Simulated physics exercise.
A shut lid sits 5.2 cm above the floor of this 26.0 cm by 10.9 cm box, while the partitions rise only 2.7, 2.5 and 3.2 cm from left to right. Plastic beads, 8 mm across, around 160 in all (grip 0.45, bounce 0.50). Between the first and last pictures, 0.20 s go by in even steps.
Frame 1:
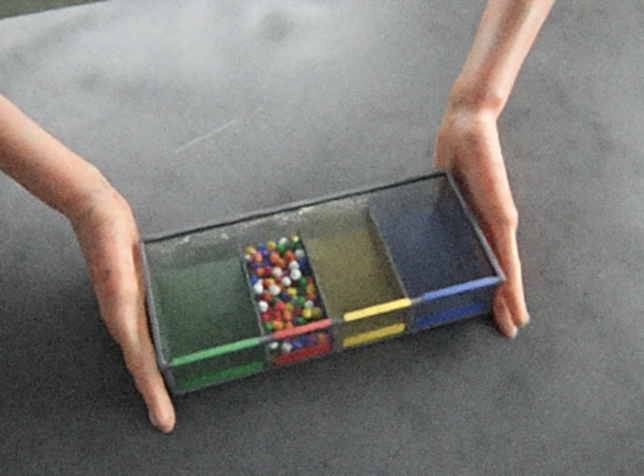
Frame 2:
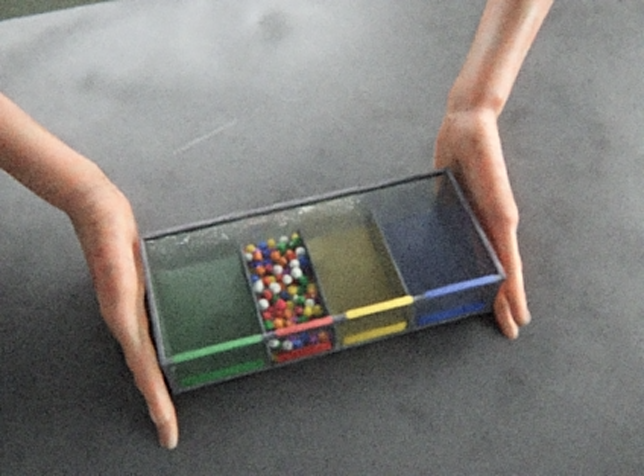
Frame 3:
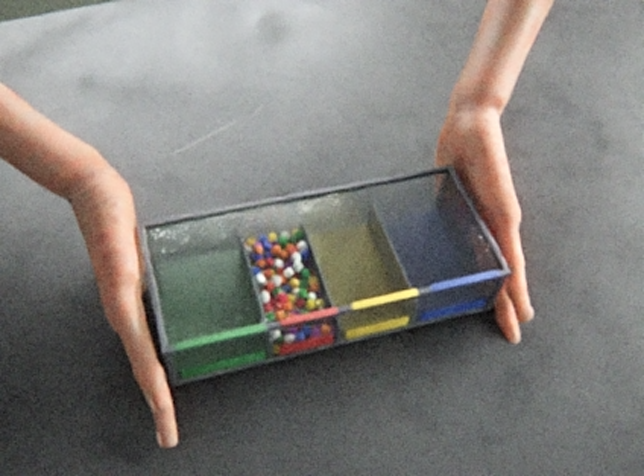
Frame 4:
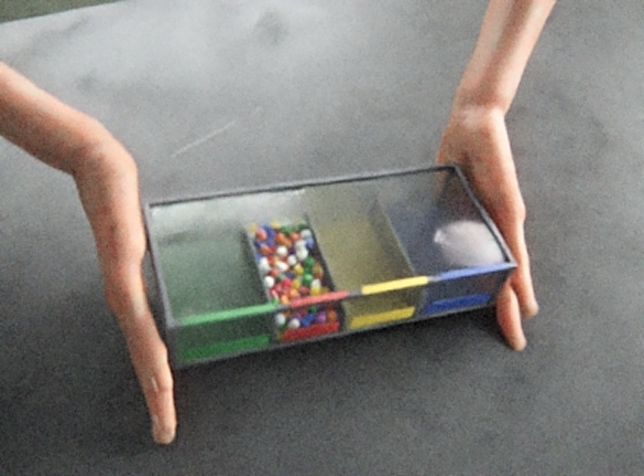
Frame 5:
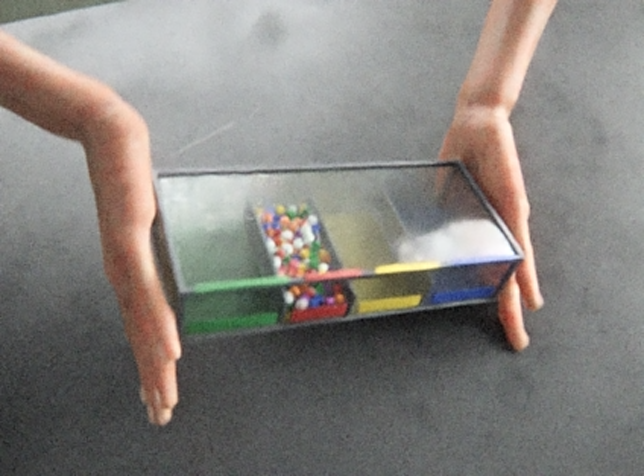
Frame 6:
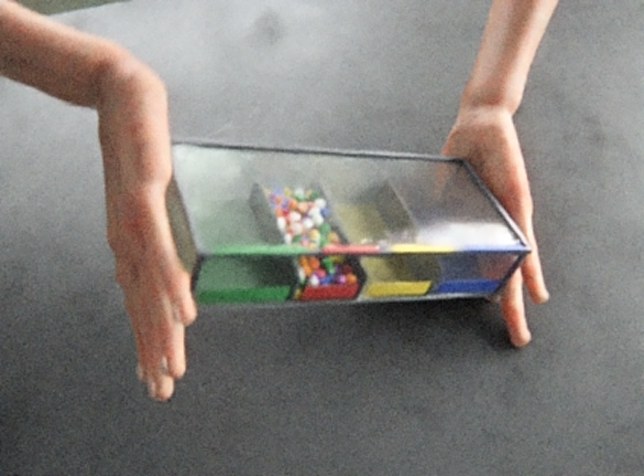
Two hands tilting a clear lidded box with green, red, yellow and blue sections, its left side rising, colourful beads in the red section.
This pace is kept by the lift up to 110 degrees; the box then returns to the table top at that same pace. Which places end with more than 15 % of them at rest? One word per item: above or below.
In order - red compartment: Below; blue compartment: Above; green compartment: Below; yellow compartment: Below.
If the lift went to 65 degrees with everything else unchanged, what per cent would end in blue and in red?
In per cent, blue 15 and red 60.
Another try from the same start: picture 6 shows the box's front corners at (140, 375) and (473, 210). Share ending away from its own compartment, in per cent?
That gives some 100 per cent.
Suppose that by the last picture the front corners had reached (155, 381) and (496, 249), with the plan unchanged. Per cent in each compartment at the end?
That leaves red with 0 percent, blue with 0, green with 100 and yellow with 0 percent.
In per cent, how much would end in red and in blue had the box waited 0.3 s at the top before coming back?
Then, in per cent: Red 0; blue 95.
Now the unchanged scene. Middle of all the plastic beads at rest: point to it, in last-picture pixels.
I'd put it at about (421, 231).
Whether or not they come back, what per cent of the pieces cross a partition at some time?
About 100 %.
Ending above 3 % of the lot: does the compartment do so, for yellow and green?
Checking yellow: It clears; checking green: It falls short.
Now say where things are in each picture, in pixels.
The first picture shows box tilt 0 degrees, front corners at (165, 364) and (498, 278); red 100 %.
The second picture shows box tilt 1 degrees, front corners at (166, 361) and (499, 276).
The third picture shows box tilt 5 degrees, front corners at (168, 349) and (504, 272), lowest corner right back.
The fourth picture shows box tilt 10 degrees, front corners at (173, 325) and (510, 265), lowest corner right back.
The fifth picture shows box tilt 17 degrees, front corners at (185, 291) and (518, 256), lowest corner right back.
The sixth picture shows box tilt 24 degrees, front corners at (203, 251) and (525, 248), lowest corner right back; red 100 %.
Then, 0.62 s after the last picture, tilt 109 degrees; red 20 %, blue 35 %, yellow 50 %.
Then, 1.03 s after the last picture, tilt 46 degrees; blue 90 %, yellow 10 %.
Then, 1.52 s after the last picture, tilt 0 degrees; blue 90 %, yellow 10 %.
In the end, red 0 %, blue 90 %, green 0 %, yellow 10 %.
